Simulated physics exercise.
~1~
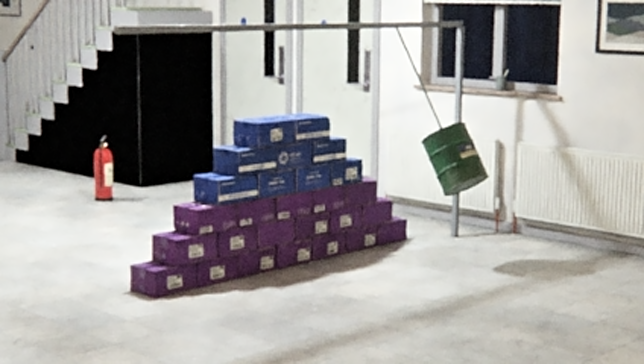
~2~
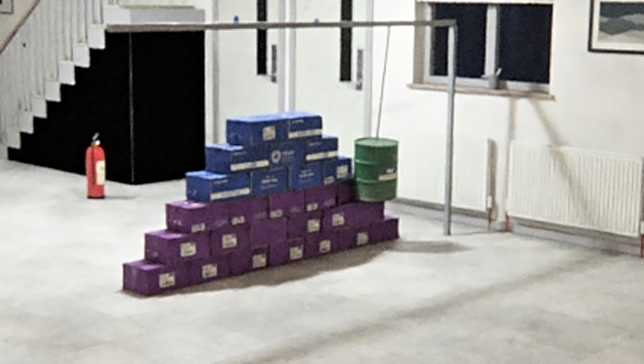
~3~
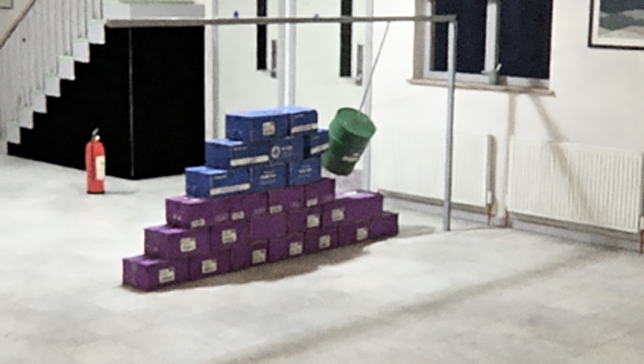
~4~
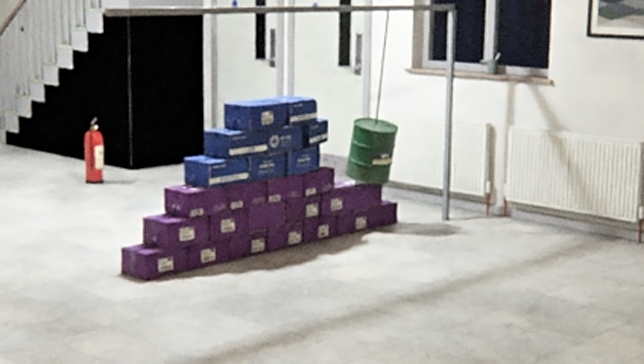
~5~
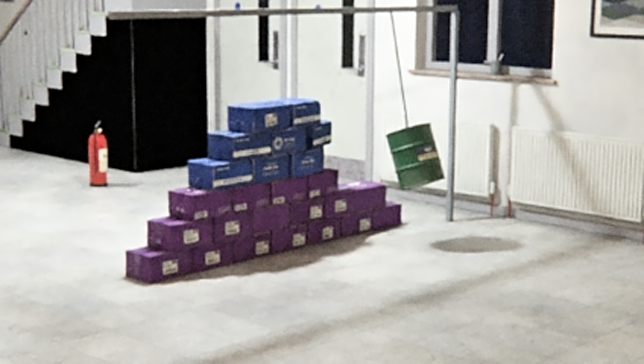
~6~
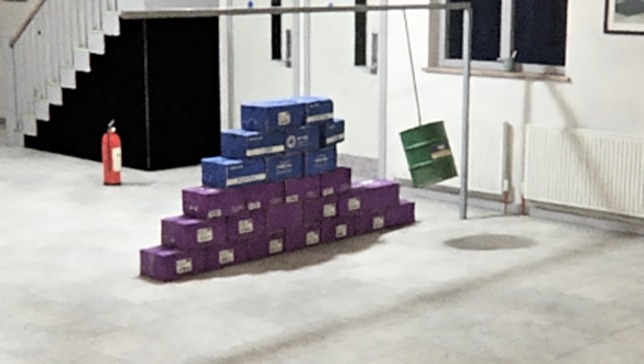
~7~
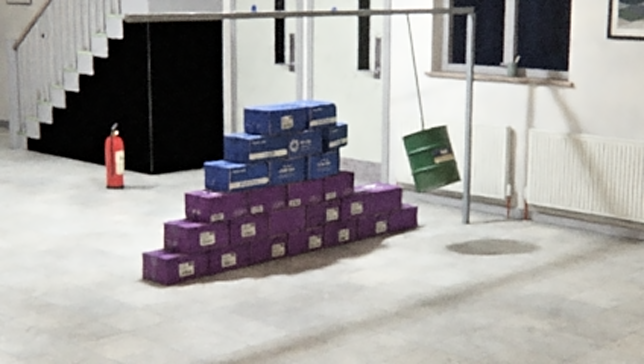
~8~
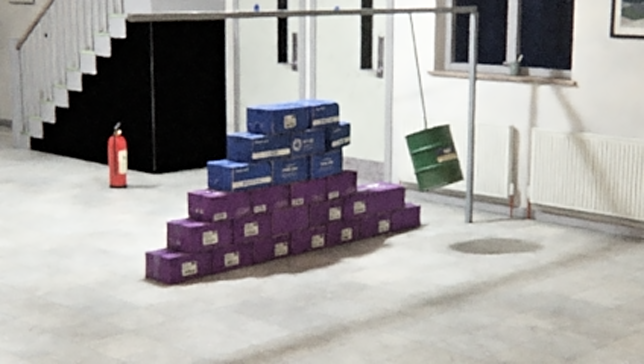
Stepped wall of blue and purple boxes standing nearly intact as a hanging green drum swings into its right side and back.
